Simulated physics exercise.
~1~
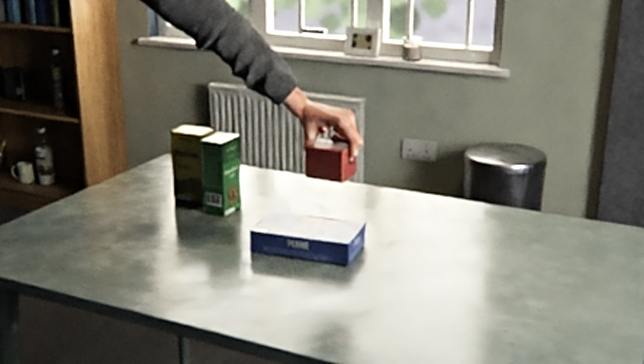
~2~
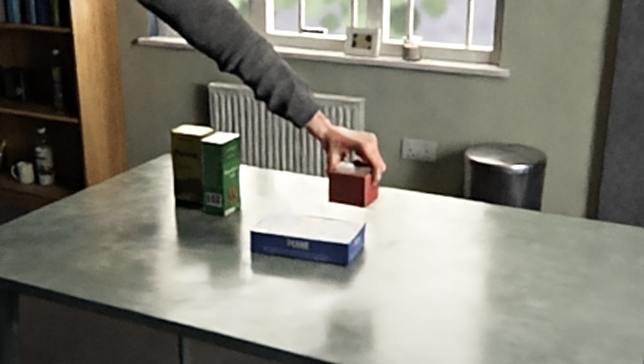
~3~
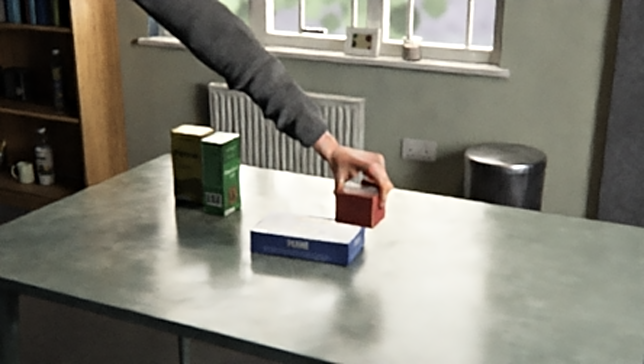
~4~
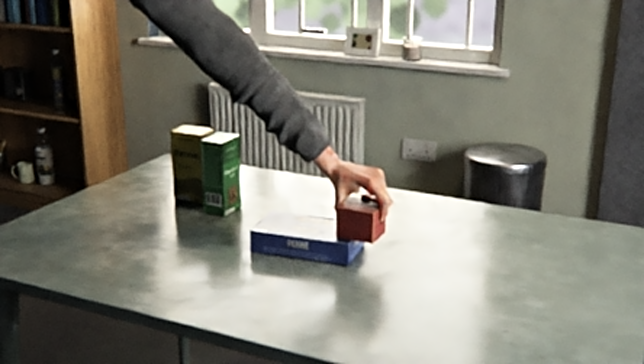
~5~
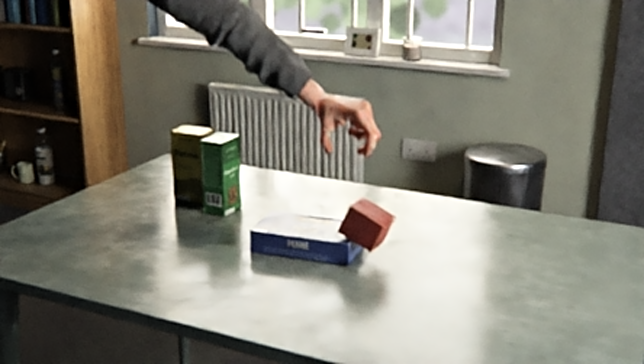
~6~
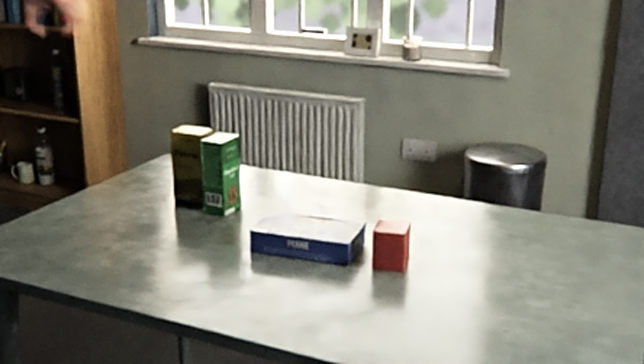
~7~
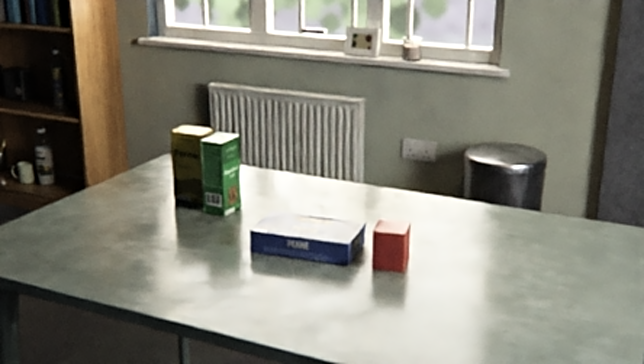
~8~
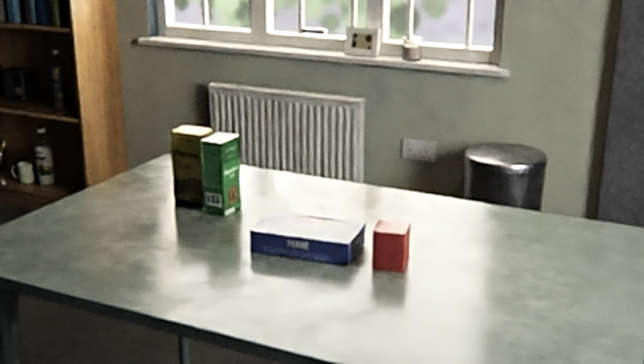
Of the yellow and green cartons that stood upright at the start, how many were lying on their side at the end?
None of them were; both the yellow carton and the green carton were still standing upright at the end.
On a grey table in a room with a radiator and window, a hand lowered a red block onto the right edge of a blue packet and let go; the block tipped off and landed on the tabletop beside it, while two cartons stayed standing.
